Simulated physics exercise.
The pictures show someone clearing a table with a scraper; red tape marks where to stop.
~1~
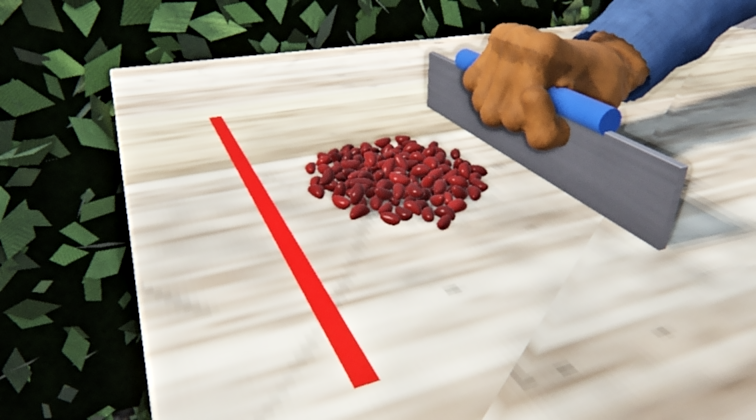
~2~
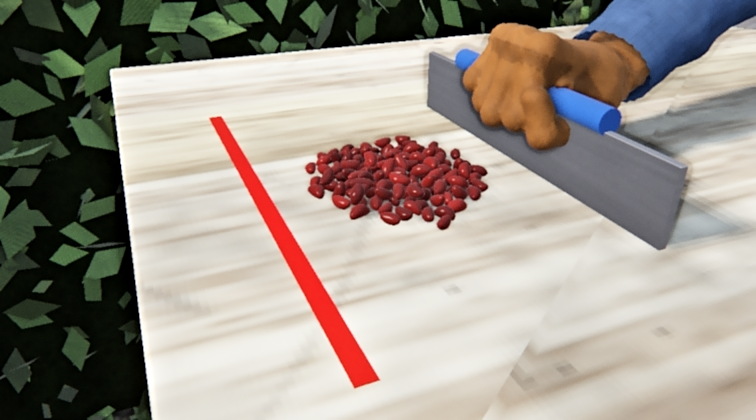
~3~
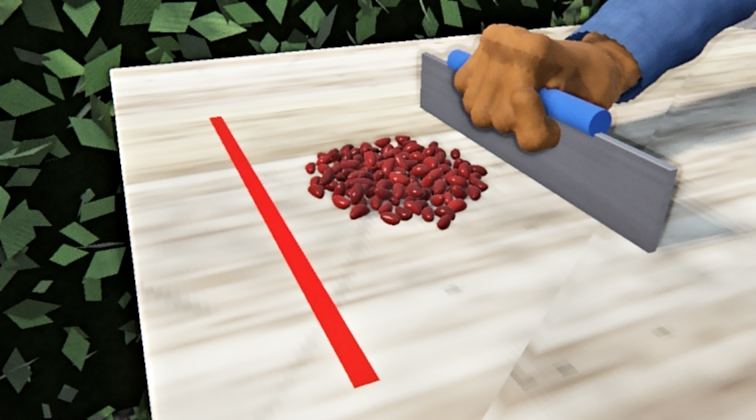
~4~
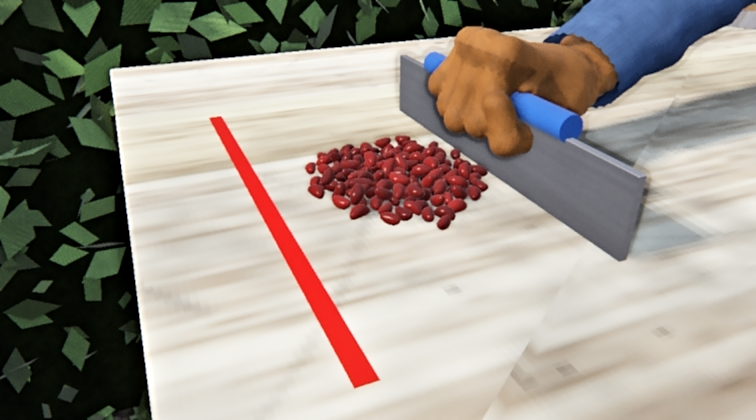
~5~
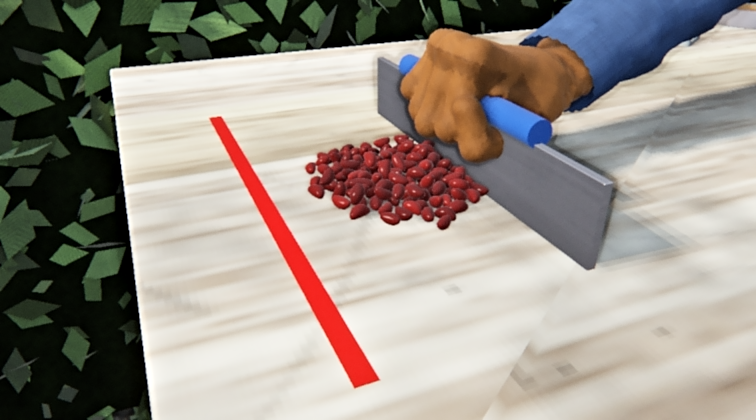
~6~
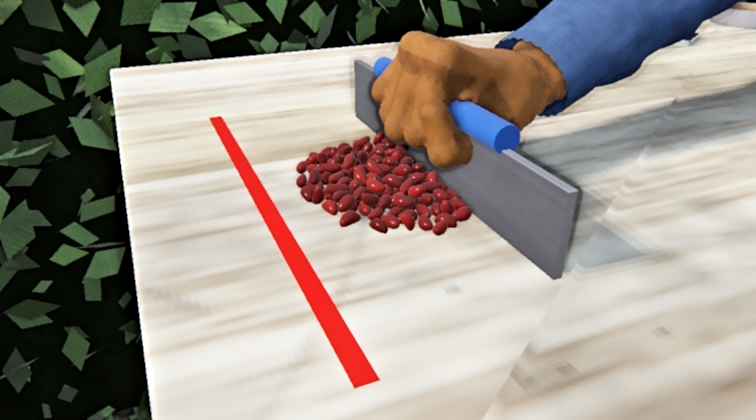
A brown-gloved hand sliding a blue-handled scraper left across a pale table, meeting the red beans and nudging them slightly.
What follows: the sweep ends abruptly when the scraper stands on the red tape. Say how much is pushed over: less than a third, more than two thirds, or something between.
The part that falls is under a third.
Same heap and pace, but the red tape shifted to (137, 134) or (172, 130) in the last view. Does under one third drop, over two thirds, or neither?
The first try: Beyond two thirds. The second: One to two thirds.
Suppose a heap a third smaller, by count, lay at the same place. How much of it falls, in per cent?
Roughly 0 in a hundred.
Just after the last frame, scraper still moving, near (342, 119); heap all on the table, its front near (212, 202).
A moment on, scraper stopped at the red tape; heap just a few over the edge.
Further on, scraper stopped at the red tape; heap about a tenth over the edge.
When it is over, scraper stopped at the red tape; heap about a tenth over the edge.
